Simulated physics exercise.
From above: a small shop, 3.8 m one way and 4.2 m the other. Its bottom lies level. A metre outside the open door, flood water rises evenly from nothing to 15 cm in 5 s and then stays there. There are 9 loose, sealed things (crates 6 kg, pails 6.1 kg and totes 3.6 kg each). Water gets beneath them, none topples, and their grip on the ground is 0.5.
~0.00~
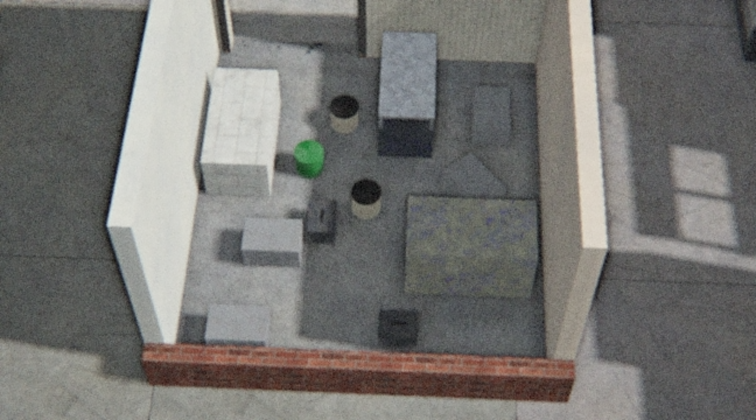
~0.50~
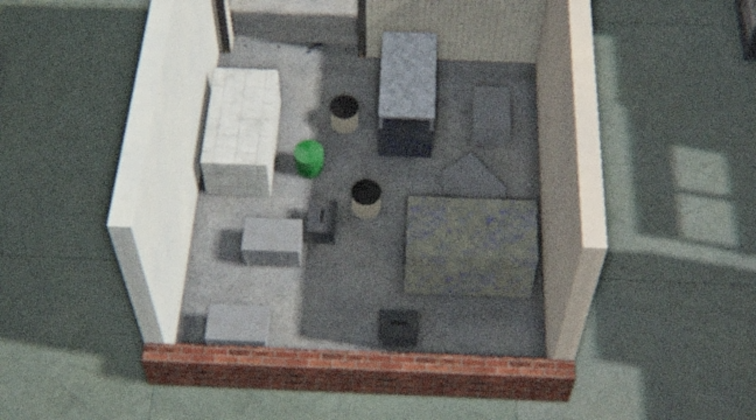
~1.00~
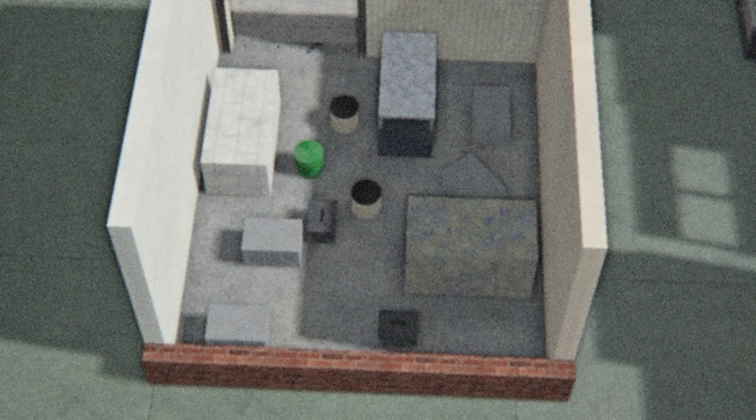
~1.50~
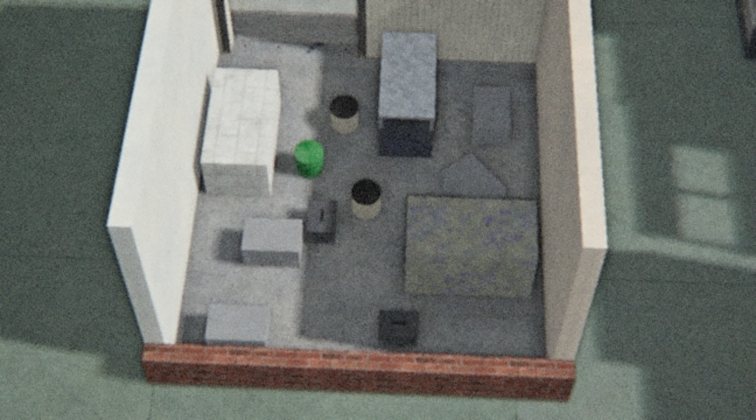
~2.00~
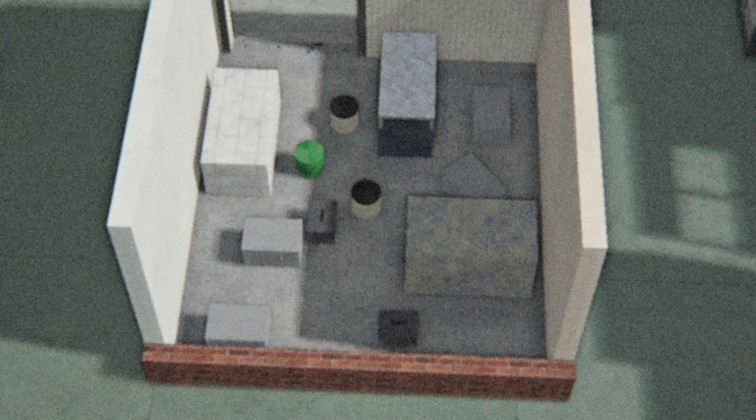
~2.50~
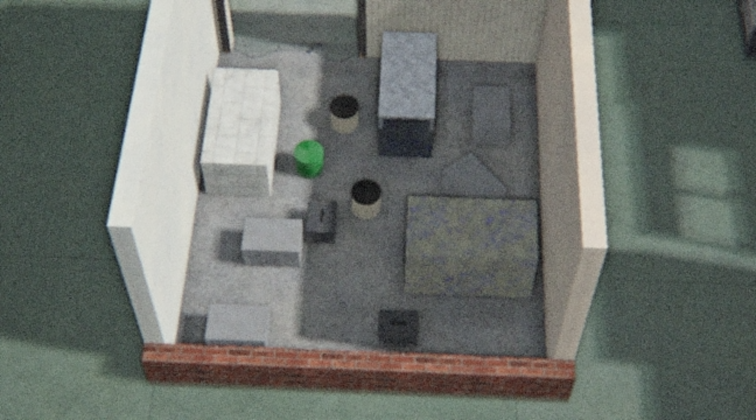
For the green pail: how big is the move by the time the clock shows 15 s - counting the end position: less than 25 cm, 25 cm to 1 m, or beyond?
The green pail travels far.
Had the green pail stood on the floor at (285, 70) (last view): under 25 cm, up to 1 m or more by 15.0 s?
It ends far away.
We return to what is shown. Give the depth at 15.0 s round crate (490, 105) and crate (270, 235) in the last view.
Roughly 5 and 9 cm.
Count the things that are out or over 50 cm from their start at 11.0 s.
By then 7.
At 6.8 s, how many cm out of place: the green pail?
Roughly 50 cm by then.
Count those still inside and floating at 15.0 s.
At that moment 8.
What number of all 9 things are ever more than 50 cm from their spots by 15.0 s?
I count 8.
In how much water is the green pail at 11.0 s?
About 10 cm.
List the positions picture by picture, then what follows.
In the first picture, the green pail at (309, 152) rests on the ground; water covers 0.0 m2; 0 of 9 have shifted.
In the second picture, the green pail at (309, 152), on the bottom; 0.0 m2 under water; 0 of 9 have shifted.
In the third picture, the green pail at (309, 152) rests on the ground; 0.0 m2 under water; 0 of 9 have shifted.
In the fourth picture, the green pail at (309, 152), on the bottom; 0.0 m2 under water; 0 of 9 have shifted.
In the fifth picture, the green pail at (309, 152) rests on the ground; 0.0 m2 under water; 0 of 9 have shifted.
In the sixth picture, the green pail at (309, 152) rests on the ground; 0.0 m2 under water; 0 of 9 have shifted.
After 3.5 s the green pail is near (309, 152), 0.0 m from its start, aground; 0 afloat.
After 6.8 s the green pail is near (312, 190), 0.5 m from its start, aground; 1 afloat.
After 11.0 s the green pail is near (300, 258), 1.4 m from its start, afloat; 5 afloat.
After 15.0 s the green pail is near (502, 347), 3.1 m from its start, afloat; 8 afloat.
